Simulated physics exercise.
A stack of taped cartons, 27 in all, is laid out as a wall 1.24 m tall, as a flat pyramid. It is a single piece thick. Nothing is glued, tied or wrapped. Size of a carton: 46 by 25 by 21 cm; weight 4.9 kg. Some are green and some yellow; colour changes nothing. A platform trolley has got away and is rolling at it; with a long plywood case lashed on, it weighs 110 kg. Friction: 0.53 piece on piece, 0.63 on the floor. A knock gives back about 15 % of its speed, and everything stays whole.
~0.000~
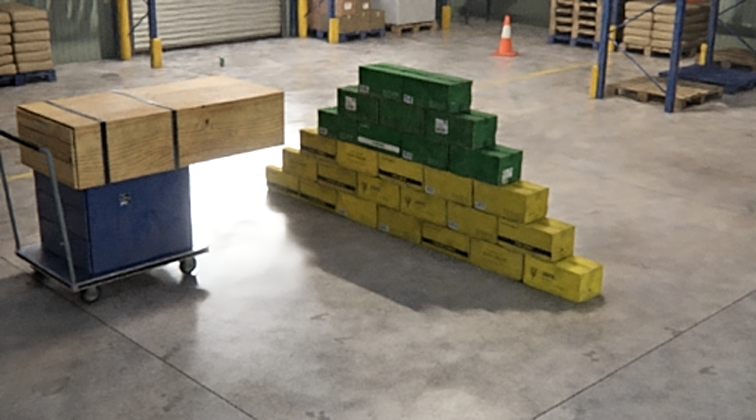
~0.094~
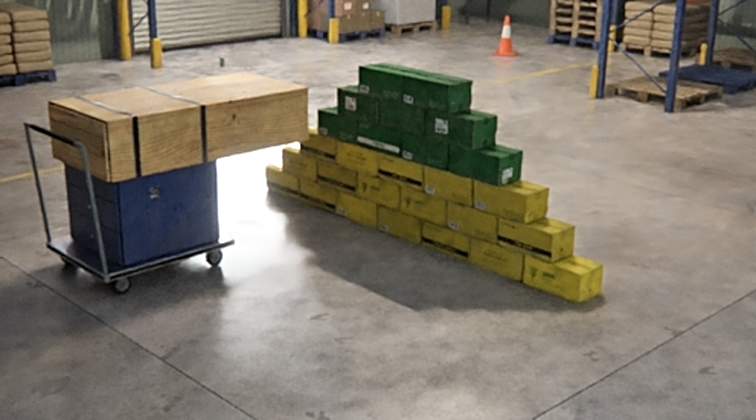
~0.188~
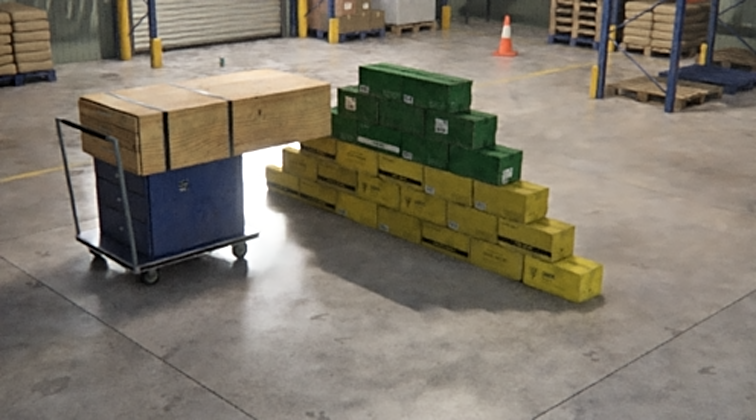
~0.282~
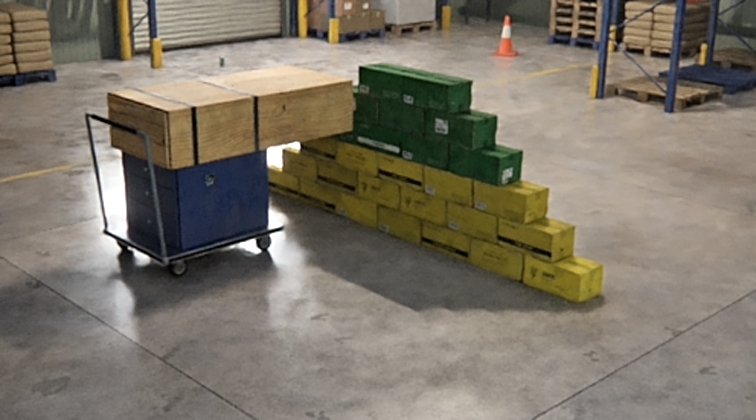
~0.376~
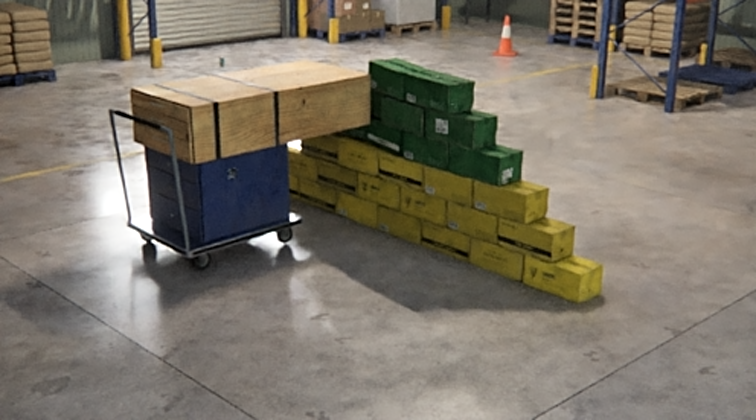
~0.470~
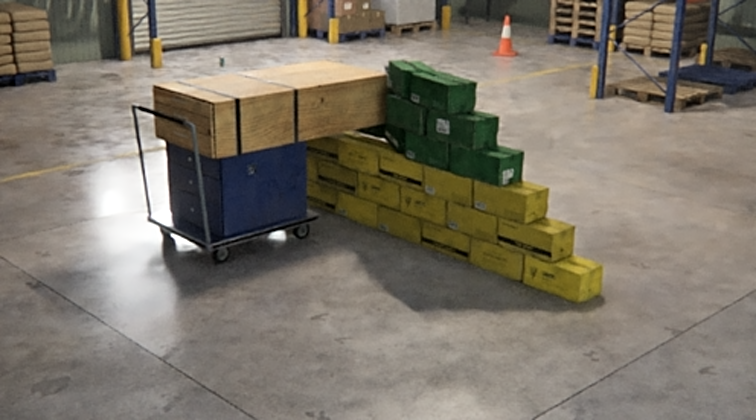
A wooden case strapped on a blue-loaded trolley rolling right across a warehouse floor and pushing into stacked green cartons above yellow ones.
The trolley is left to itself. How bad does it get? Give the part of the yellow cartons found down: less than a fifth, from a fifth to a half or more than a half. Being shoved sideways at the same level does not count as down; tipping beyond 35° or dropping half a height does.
Less than a fifth of them.
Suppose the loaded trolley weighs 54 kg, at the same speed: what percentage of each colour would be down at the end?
In that case yellow 10, green 70 per cent.
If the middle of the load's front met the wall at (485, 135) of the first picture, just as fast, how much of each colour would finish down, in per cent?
In that case yellow 0, green 70 per cent.
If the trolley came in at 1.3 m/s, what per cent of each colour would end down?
In that case yellow 10, green 70 per cent.
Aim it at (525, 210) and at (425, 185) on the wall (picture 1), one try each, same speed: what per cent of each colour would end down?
Yellow 20 then 40, green 70 then 100 per cent.
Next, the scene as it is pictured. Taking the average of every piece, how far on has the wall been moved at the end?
Roughly 30 cm.
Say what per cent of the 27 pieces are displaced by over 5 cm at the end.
It is 50 per cent.
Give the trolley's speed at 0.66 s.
Near 1.7 m/s.
Around 0.66 s, load 62 cm past the wall's line, still rolling; none of the 18 yellow cartons down (2 of 27 in all colours); top yellow carton unmoved; top green carton tipped 19°.
Around 0.86 s, load 88 cm past the wall's line, still rolling; none of the 18 yellow cartons down (6 of 27 in all colours); top yellow carton displaced 18 mm; top green carton tipped 36°.
Around 1.20 s, load 1.06 m past the wall's line, still rolling; none of the 18 yellow cartons down (6 of 27 in all colours); top yellow carton displaced 44 mm; top green carton tipped 68°, 64 cm lower.
Finally (2.2 s), load 1.01 m past the wall's line, stopped; none of the 18 yellow cartons down (6 of 27 in all colours); top yellow carton displaced 44 mm; top green carton on its side. That is 0 per cent. Seen by the last camera, middles, top yellow carton near (415, 168), top green carton near (496, 195).
